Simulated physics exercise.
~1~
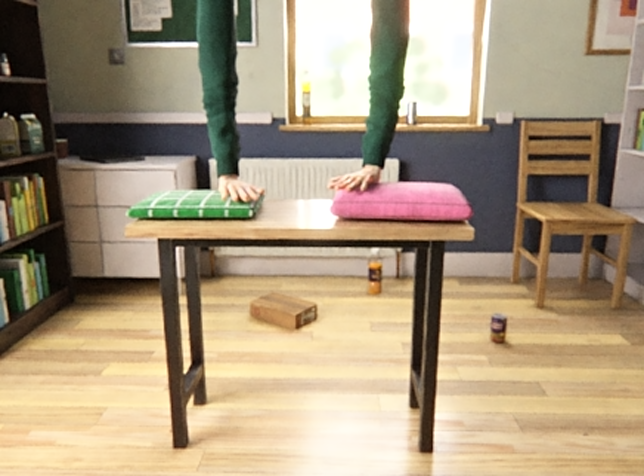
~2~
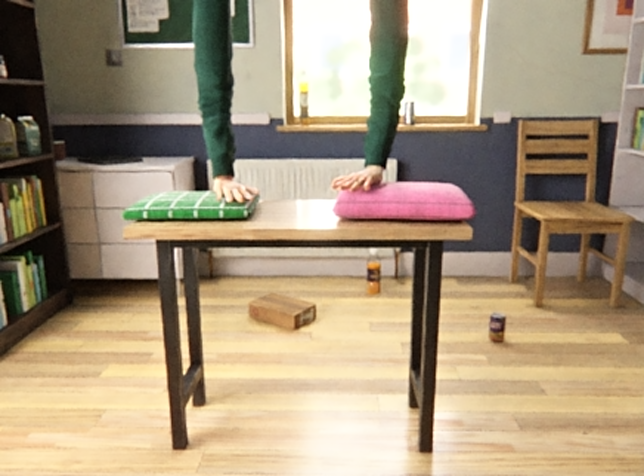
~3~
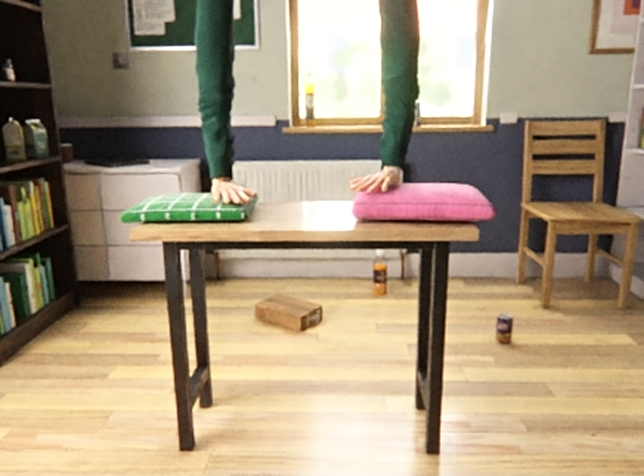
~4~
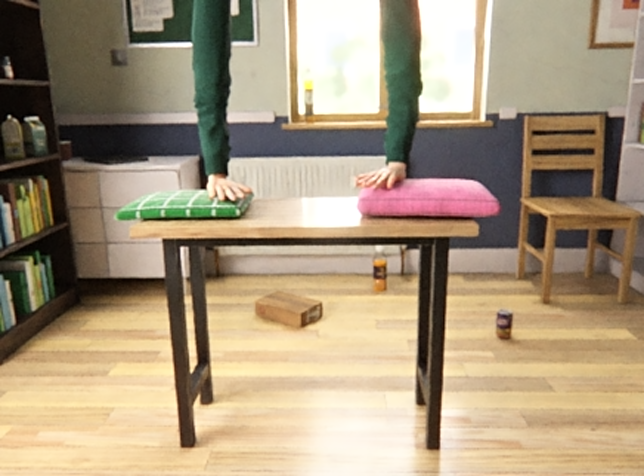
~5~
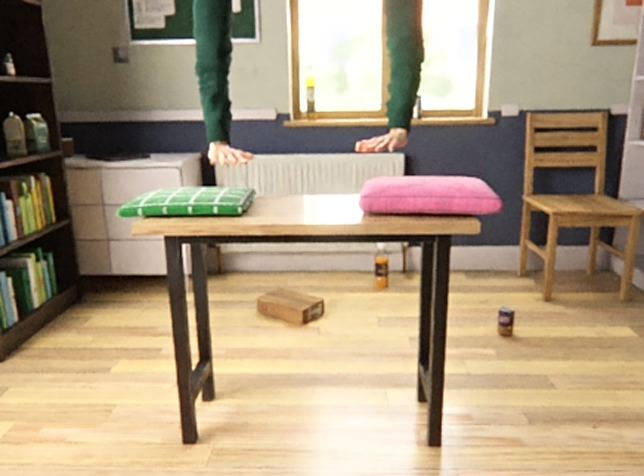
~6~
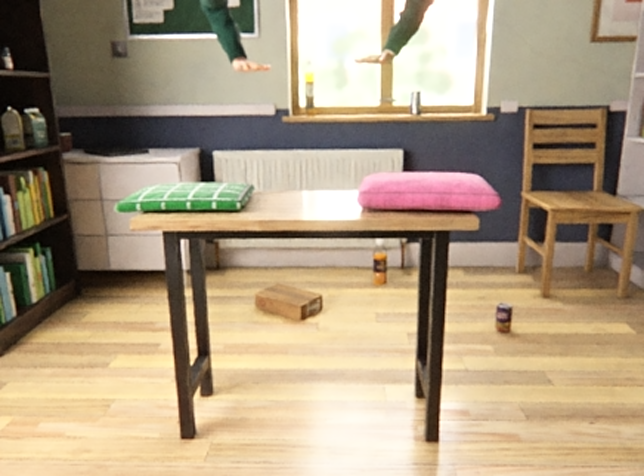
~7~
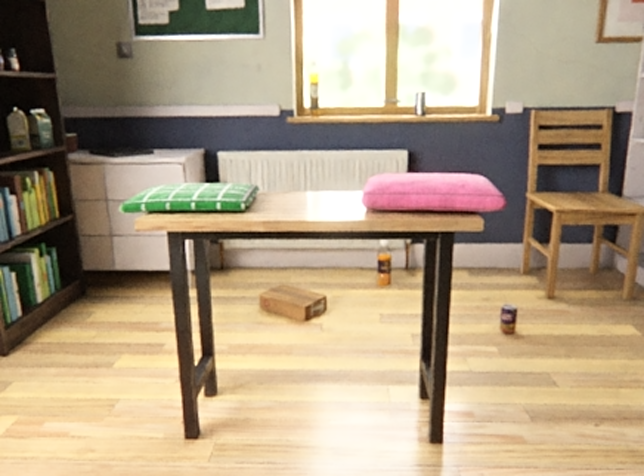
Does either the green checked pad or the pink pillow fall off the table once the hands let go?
No, neither one falls. The green checked pad and the pink pillow both stay on top of the table after the hands lift away.
